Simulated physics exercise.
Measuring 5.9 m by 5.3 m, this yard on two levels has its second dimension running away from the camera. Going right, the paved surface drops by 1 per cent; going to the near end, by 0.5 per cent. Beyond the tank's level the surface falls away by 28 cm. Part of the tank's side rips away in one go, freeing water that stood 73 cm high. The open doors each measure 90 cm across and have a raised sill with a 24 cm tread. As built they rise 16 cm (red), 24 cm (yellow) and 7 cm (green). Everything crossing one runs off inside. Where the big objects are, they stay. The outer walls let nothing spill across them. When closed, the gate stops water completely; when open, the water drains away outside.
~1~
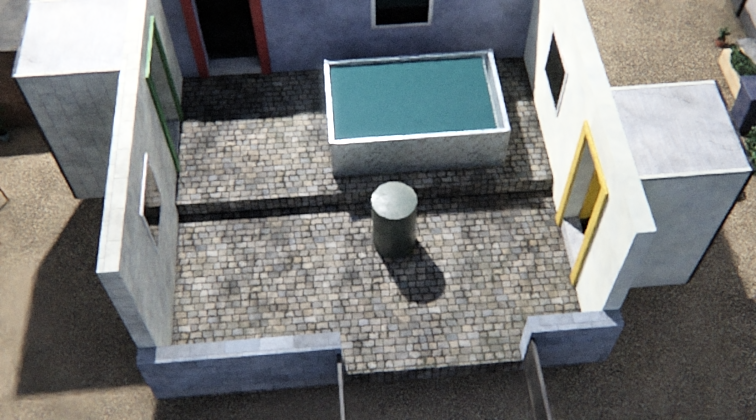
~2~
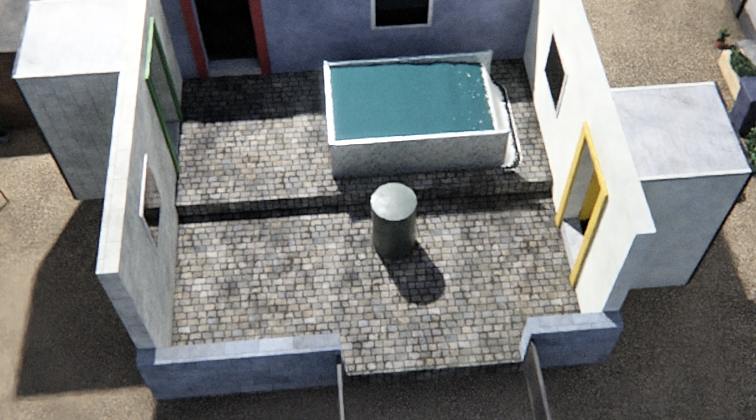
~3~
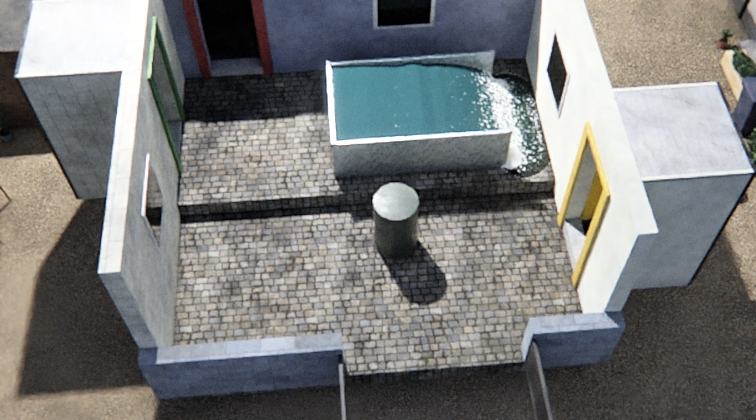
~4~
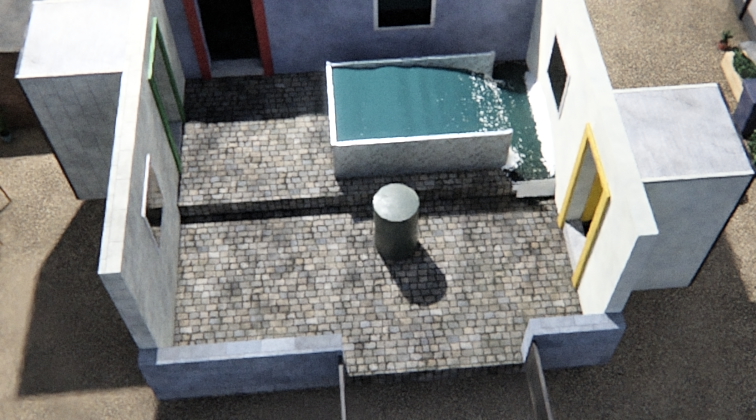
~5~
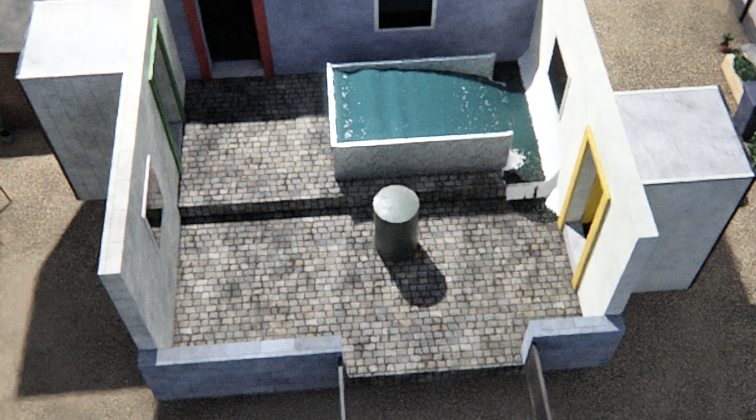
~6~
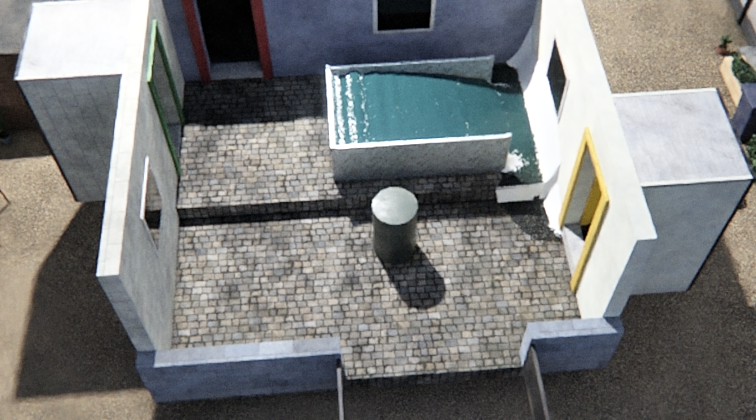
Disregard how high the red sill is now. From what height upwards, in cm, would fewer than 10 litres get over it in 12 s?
About 8.5 cm.
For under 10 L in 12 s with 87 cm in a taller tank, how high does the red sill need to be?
Then around 10.5 centimetres.
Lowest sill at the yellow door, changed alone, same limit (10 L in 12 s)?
For yellow, a step near 10.5 cm.
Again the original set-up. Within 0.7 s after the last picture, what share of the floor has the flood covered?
Close to 20 per cent of it is wet.
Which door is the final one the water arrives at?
Last: Green.
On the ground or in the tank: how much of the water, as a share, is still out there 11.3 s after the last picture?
Around 64 percent is still there.
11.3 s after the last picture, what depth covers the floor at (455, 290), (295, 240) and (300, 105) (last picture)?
Around 8 cm, 6 cm and 2 cm.
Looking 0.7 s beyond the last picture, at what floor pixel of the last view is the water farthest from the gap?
Lab note: Front tip approx. at (580, 346).
Then, 0.7 s after the last picture water covers 20 % of the floor, deepest (64 cm) near (519, 66); it has not reached the red door.
Then, 2.3 s after the last picture water covers 40 % of the floor, deepest (42 cm) near (185, 84); 10 cm at the red door, 0 litres in over its 16 cm sill.
Then, 11.3 s after the last picture water covers 90 % of the floor, deepest (14 cm) near (580, 346); 5 cm at the red door, 1 litre in over its 16 cm sill.
At the red door as built, the water peaked near 11 cm, 1.9 s after the last picture.
With a sill of 7.5 cm, 14 litres would have come in within the 12 s; with 10 cm, 5 litres. So under 10 litres takes about 8.5 cm.
